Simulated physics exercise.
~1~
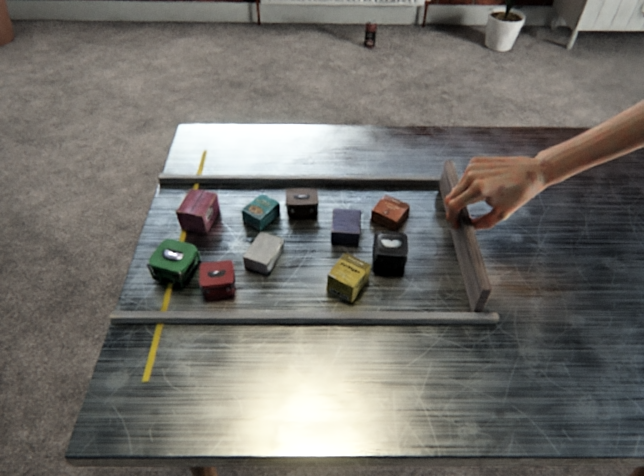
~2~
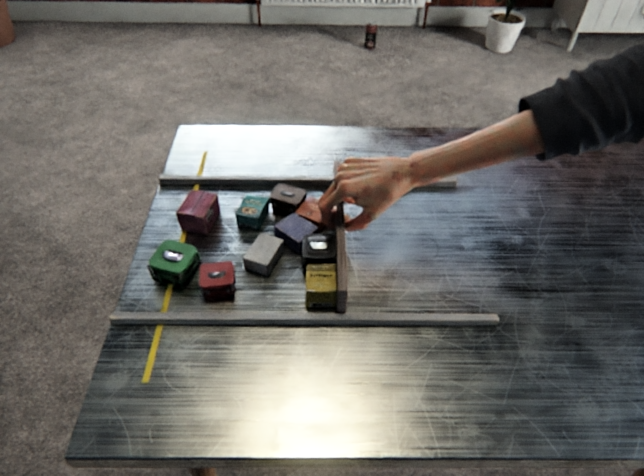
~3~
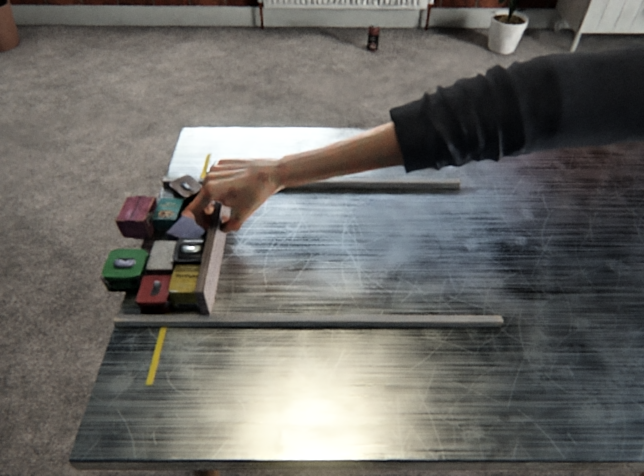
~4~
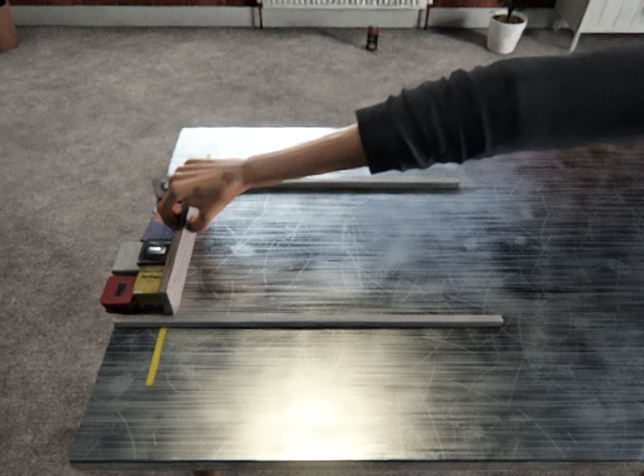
Board pushed left by a hand sweeping small coloured boxes across a tabletop, the green, pink and turquoise ones dropping off the edge.
